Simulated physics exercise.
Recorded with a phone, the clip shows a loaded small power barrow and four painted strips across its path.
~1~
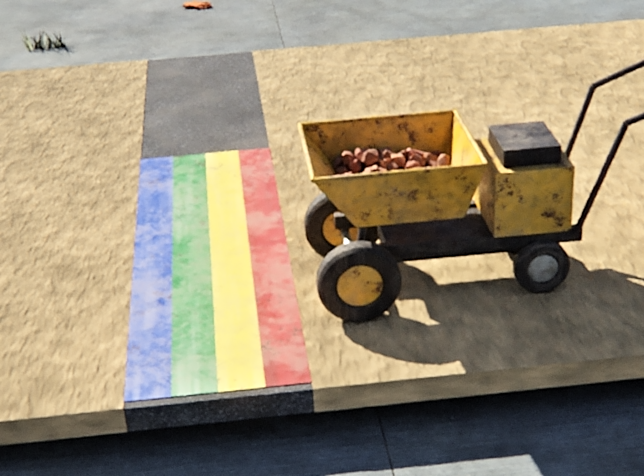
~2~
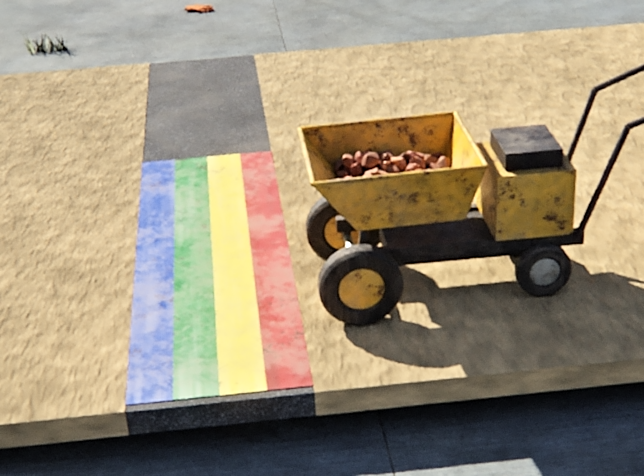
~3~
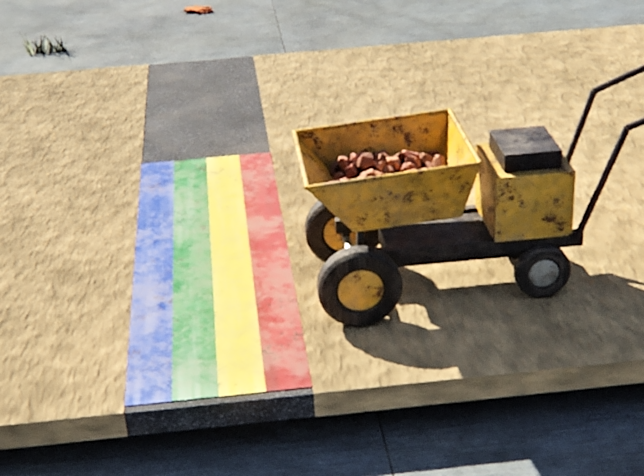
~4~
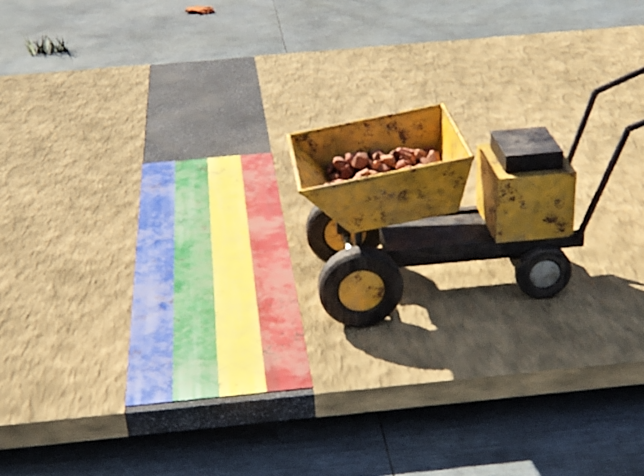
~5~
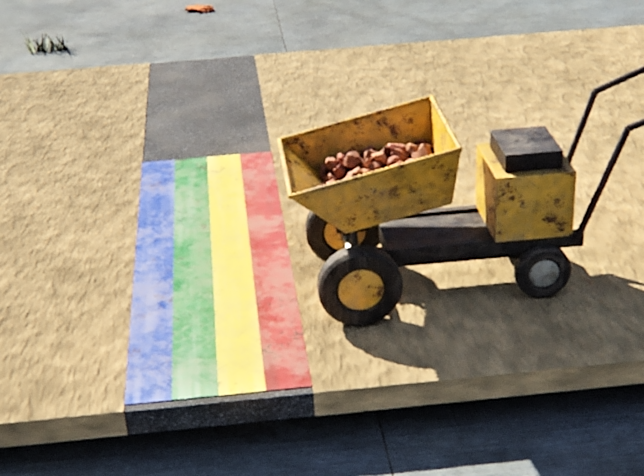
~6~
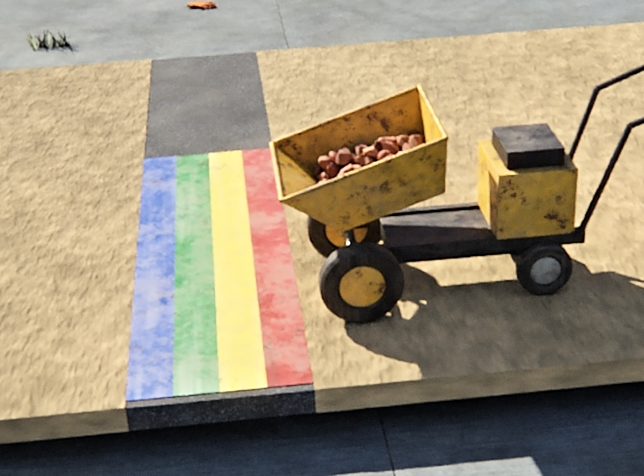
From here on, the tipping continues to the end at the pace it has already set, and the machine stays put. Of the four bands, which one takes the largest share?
Green.
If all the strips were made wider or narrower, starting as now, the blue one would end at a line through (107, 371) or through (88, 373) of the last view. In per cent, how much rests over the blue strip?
I'd put it at some 0 % for the first and some 0 % for the second.
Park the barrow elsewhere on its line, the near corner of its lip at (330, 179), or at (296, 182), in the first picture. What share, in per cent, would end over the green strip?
Position 1 near 20 %, position 2 near 40 %.
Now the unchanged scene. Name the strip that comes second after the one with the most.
Rank 2: The strip in yellow.
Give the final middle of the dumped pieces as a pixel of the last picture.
Somewhere around (206, 295) in the last picture.
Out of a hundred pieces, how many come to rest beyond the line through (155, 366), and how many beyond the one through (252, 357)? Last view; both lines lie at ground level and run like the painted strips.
Estimate: 0 %, then 60 %.
Soon, skip tipped steeply; all in the skip.
A while on, skip tipped right over; nearly all in the skip; a stray few over the green strip.
Towards the end, skip tipped right over; about a third in the skip; about a quarter over the yellow strip; about a third over the green strip; a small part over the blue strip; a stray few off the paint.
Finally, skip tipped right over; about a third in the skip; a stray few over the red strip; about a quarter over the yellow strip; about a third over the green strip; a small part over the blue strip; a stray few off the paint.
